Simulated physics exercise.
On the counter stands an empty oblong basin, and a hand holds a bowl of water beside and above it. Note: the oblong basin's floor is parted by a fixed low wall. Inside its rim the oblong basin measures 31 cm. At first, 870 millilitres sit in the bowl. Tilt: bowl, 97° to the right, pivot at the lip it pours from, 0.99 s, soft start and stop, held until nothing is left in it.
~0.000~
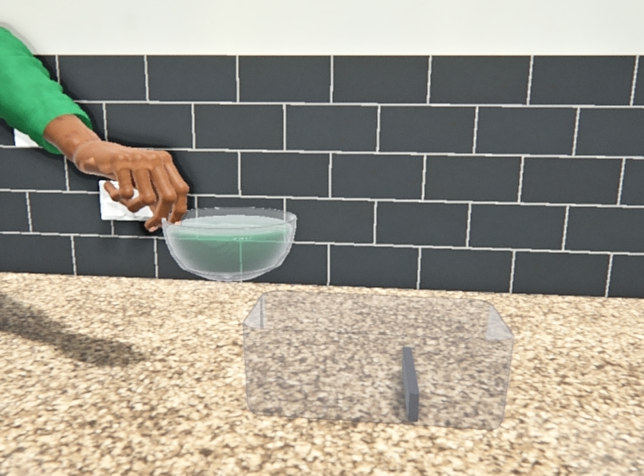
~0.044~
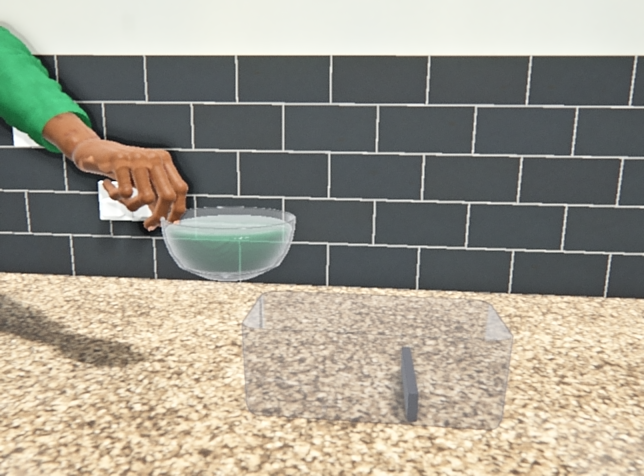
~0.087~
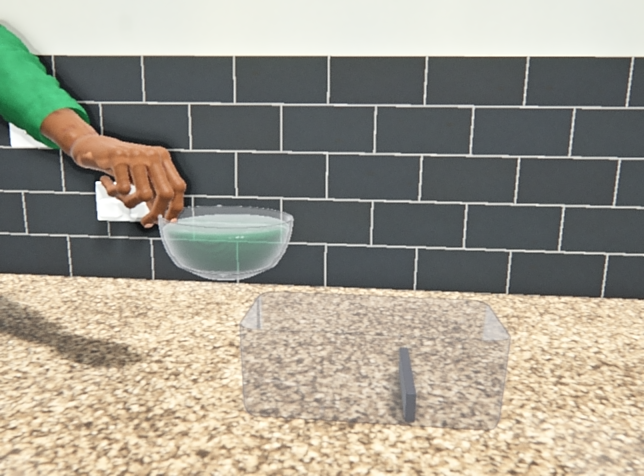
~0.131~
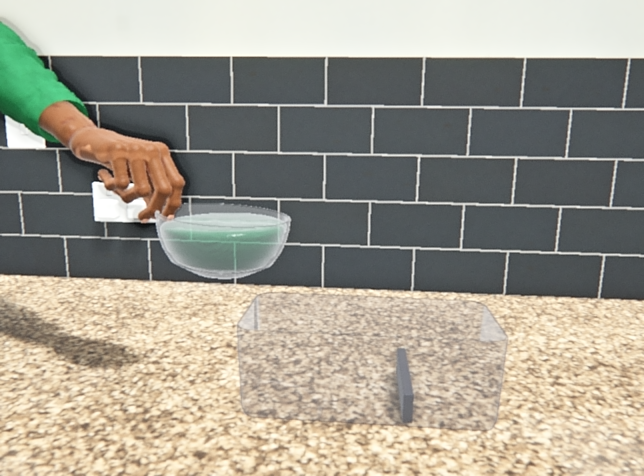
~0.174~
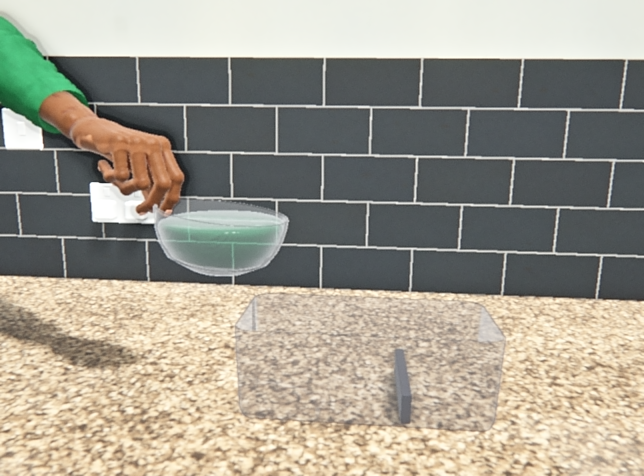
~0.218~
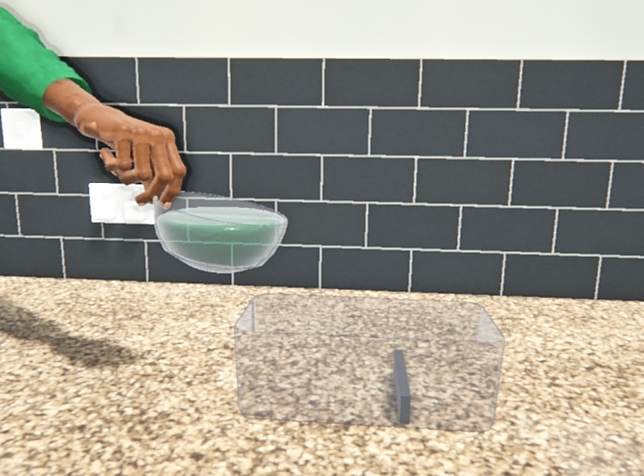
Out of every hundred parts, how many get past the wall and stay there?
About 15 out of 100.
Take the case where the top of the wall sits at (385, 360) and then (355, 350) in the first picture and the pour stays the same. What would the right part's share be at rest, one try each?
50 then 85 %.
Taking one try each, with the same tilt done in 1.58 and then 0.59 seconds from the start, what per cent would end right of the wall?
Respectively about 10 and 20 percent.
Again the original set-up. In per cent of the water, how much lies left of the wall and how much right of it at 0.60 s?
10 per cent left and 0 right, roughly.
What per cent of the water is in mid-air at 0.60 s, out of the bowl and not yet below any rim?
My guess is roughly 40 %.
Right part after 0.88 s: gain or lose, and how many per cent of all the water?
Its share increases, some 8 in a hundred.
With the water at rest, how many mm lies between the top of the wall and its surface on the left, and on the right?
Measured: Left around 10 mm, right around 28 mm.
By 0.60 s the tilt is 64° and 50 per cent is still to pour, 10 is left of the wall and 0 right of it.
By 0.88 s the tilt is 94° and 4 per cent is still to pour, 73 is left of the wall and 7 right of it.
By 1.17 s the tilt is 97° and 0 per cent is still to pour, 88 is left of the wall and 9 right of it.
By 1.49 s the tilt is 97° and 0 per cent is still to pour, 82 is left of the wall and 15 right of it.
At rest 82 per cent lies left of the wall, 15 right of it and 2 outside.
